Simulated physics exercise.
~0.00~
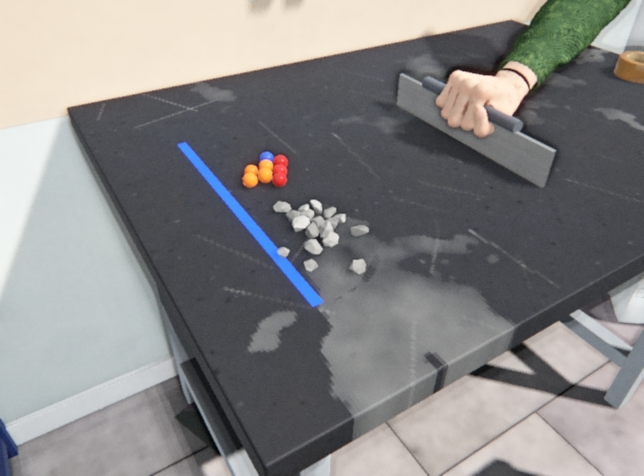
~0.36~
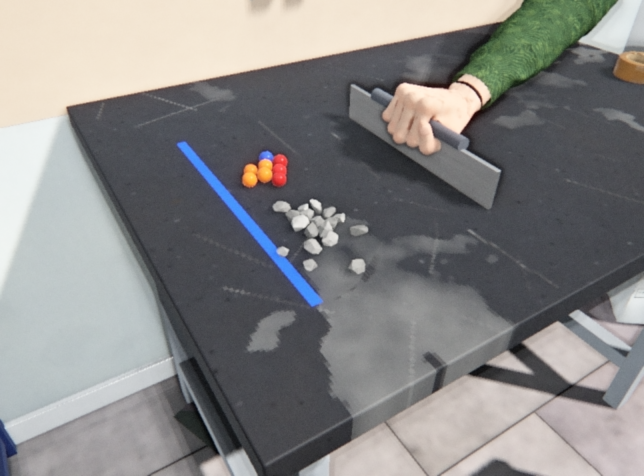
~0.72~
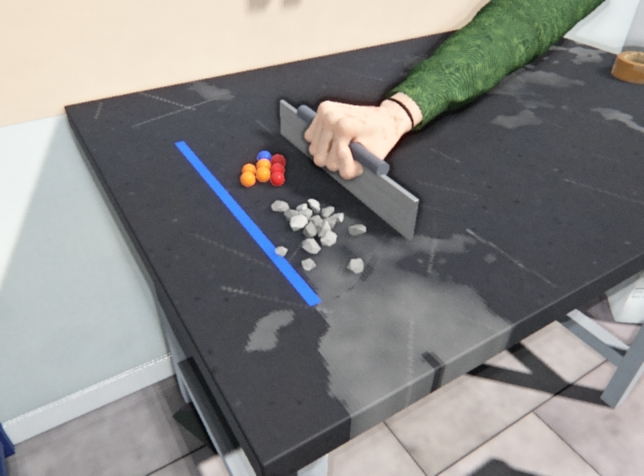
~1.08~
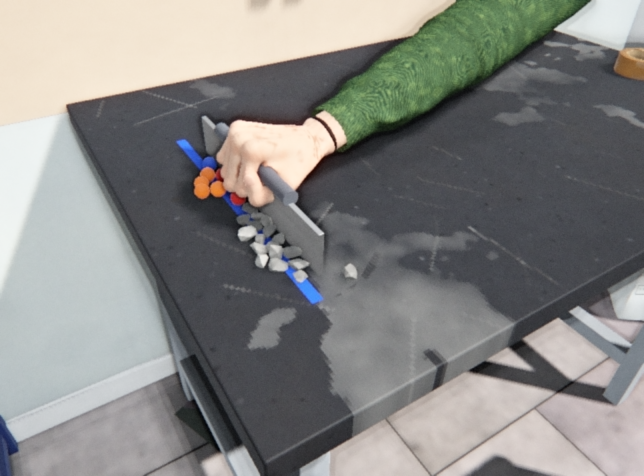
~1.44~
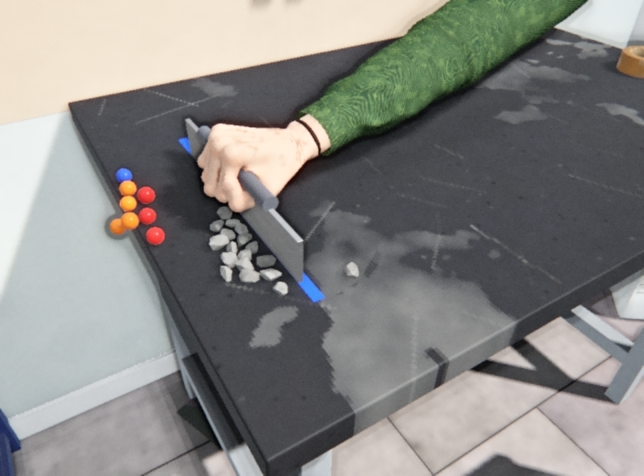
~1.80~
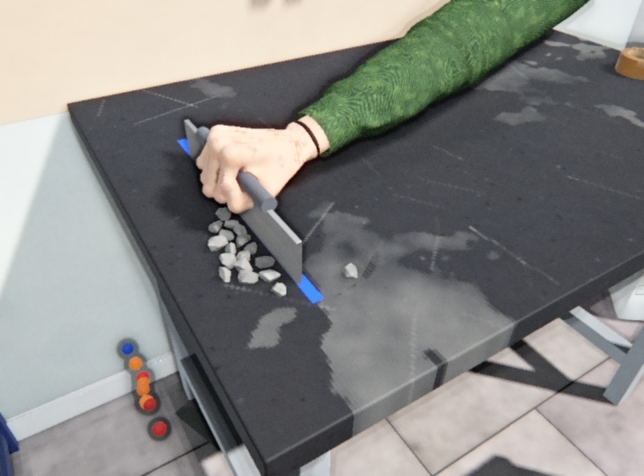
A hand in a green sleeve slid a scraper leftward across a dark table, pushing colourful balls and grey stones before stopping at the blue tape; the balls rolled on over the edge and dropped toward the floor, while the stones stayed on top.
